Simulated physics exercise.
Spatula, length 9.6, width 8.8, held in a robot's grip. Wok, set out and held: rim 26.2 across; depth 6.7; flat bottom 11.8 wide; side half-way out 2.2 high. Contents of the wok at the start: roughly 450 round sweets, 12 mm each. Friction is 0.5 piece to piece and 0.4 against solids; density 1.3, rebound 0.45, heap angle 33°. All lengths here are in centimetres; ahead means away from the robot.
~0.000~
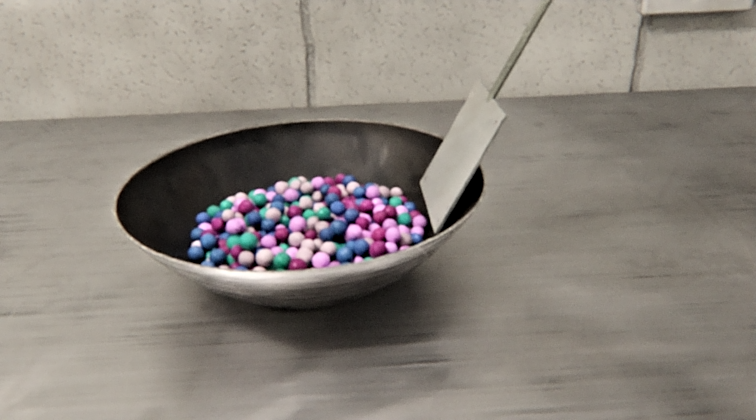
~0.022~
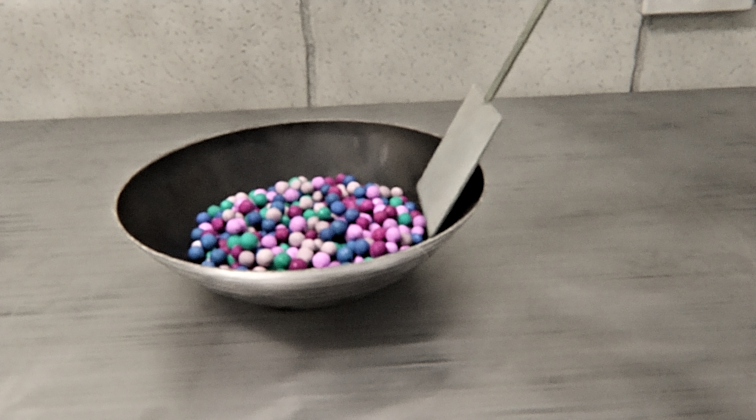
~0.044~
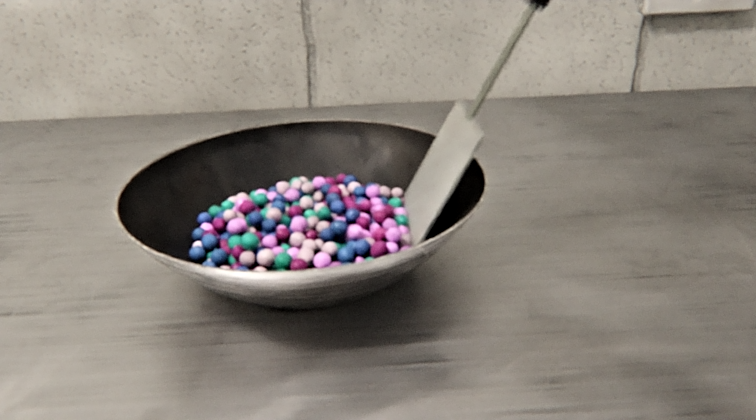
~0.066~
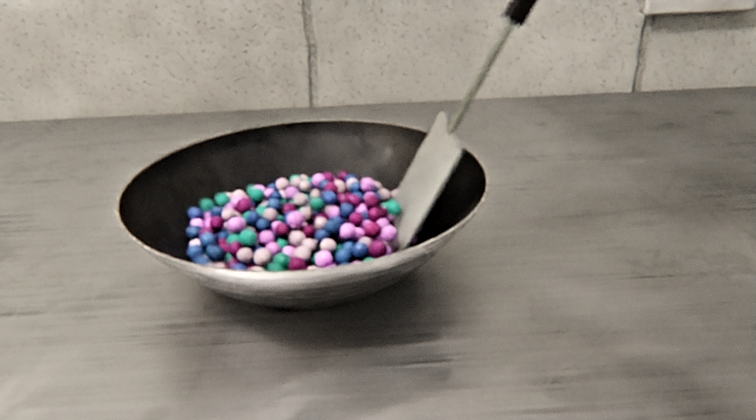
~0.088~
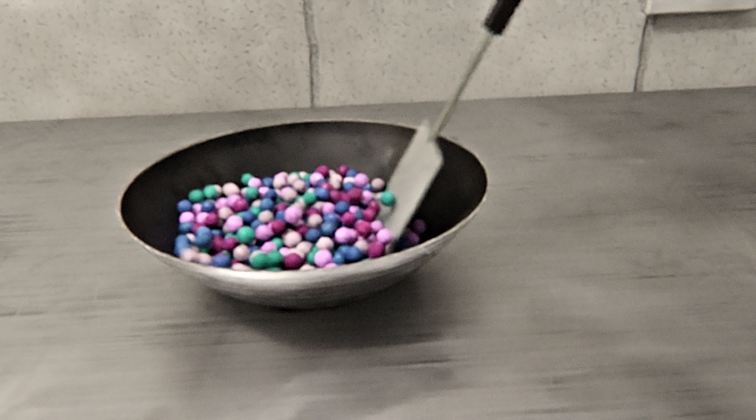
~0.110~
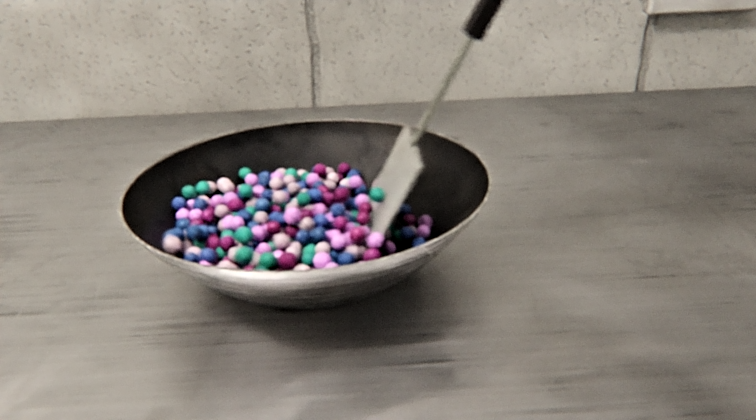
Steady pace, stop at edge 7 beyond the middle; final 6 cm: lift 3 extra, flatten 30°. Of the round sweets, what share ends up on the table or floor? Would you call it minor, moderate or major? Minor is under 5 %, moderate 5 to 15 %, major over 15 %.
I would call it moderate.
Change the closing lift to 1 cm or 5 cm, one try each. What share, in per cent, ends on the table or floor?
I'd say close to 5 percent for the first and close to 15 percent for the second.
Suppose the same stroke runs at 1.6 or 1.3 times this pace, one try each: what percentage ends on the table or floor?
I'd expect close to 35 and then close to 20 percent.
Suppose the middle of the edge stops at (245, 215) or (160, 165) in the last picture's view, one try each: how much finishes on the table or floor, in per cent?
Estimates, in order: 0 % and 45 %.
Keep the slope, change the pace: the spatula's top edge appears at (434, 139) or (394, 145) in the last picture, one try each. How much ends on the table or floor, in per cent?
Estimates: About 5 %, about 15 %.
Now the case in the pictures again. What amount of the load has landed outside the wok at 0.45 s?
I'd say close to 6 in a hundred.
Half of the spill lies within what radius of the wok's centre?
Estimate: Near 20 cm.
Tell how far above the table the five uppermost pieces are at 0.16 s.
Somewhere near 6 cm, I'd say.
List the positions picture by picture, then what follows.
The first picture shows spatula top edge at (492, 96), sloping 62°; upper third of the load around (309, 219), from x 195 to 420, top at y 180; 447 in the wok.
The second picture shows spatula top edge at (488, 100), sloping 62°; upper third of the load around (310, 219), from x 195 to 420, top at y 180.
The third picture shows spatula top edge at (470, 116), sloping 62°; upper third of the load around (310, 218), from x 200 to 420, top at y 180.
The fourth picture shows spatula top edge at (451, 130), sloping 62°; upper third of the load around (303, 214), from x 195 to 415, top at y 175.
The fifth picture shows spatula top edge at (432, 139), sloping 62°; upper third of the load around (290, 215), from x 185 to 420, top at y 170.
The sixth picture shows spatula top edge at (414, 143), sloping 62°; upper third of the load around (268, 216), from x 170 to 425, top at y 170; 447 in the wok.
By 0.16 s, sloping 61°, highest piece 6 above the table; 447 in the wok.
By 0.22 s, sloping 48°, highest piece 8 above the table; 447 in the wok.
By 0.45 s, sloping 32°, highest piece 8 above the table; 405 in the wok, 24 on the table or floor, 18 on the blade or in flight.
By 1.50 s, sloping 32°, highest piece 7 above the table; 403 in the wok, 44 on the table or floor.
Final count, 403 in the wok, 44 on the table or floor. That is 10 % on the table or floor.
